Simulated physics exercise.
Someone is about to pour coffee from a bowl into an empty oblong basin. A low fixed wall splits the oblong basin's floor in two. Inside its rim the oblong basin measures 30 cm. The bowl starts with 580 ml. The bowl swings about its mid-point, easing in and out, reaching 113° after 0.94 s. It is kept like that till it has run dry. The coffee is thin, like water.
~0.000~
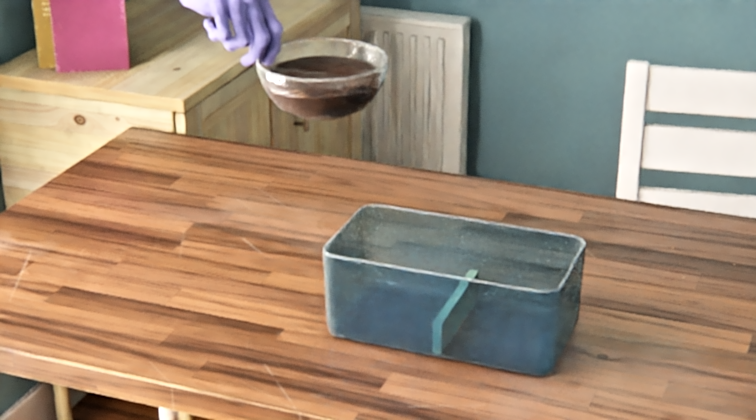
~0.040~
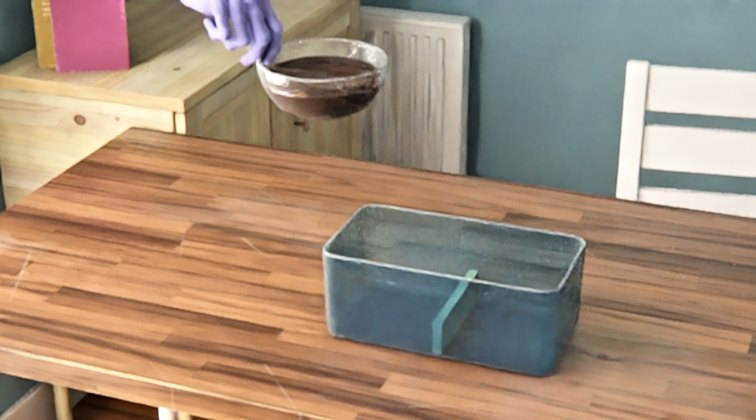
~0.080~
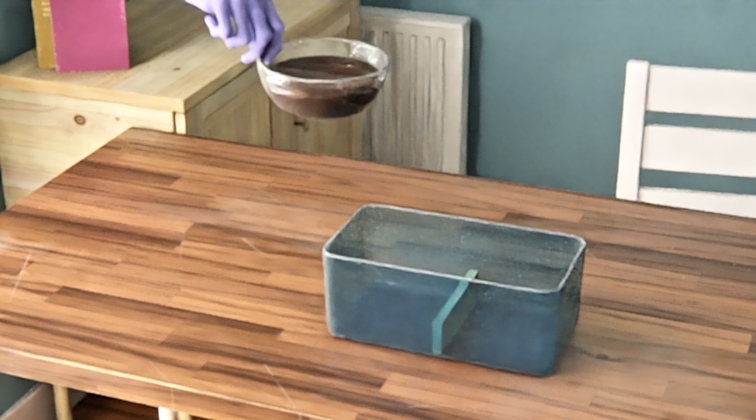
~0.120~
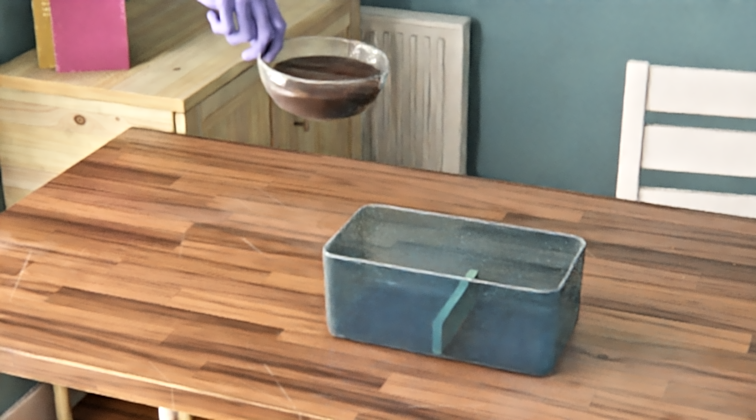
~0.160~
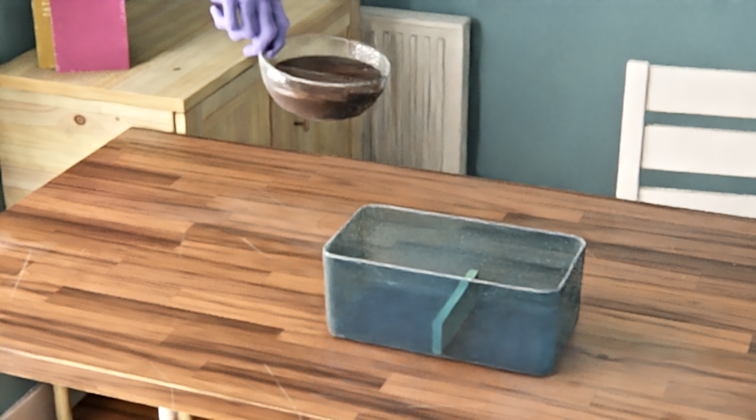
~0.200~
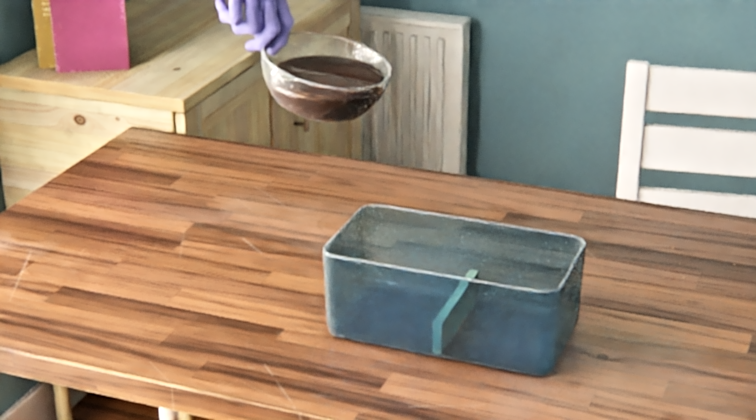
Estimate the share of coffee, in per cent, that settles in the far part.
The far part has some 7 per cent.
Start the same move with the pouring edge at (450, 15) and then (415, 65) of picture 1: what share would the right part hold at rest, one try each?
In turn about 80 and 55 per cent.
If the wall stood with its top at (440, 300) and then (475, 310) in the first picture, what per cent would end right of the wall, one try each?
First 40, then 15 per cent.
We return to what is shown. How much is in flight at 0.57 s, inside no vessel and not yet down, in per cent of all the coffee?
Near 54 in a hundred.
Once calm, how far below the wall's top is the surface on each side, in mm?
Some 20 mm on the left and 44 mm on the right.
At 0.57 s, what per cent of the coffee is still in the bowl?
Near 32 in a hundred.
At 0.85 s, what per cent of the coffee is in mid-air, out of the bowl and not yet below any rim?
About 7 per cent.
After 0.57 s the tilt is 75° and 32 per cent is still to pour, 13 is left of the wall and 0 right of it.
After 0.85 s the tilt is 110° and 0 per cent is still to pour, 89 is left of the wall and 4 right of it.
After 1.13 s the tilt is 113° and 0 per cent is still to pour, 92 is left of the wall and 7 right of it.
After 1.44 s the tilt is 113° and 0 per cent is still to pour, 91 is left of the wall and 7 right of it.
In the end 91 per cent lies left of the wall, 7 right of it and 2 outside.
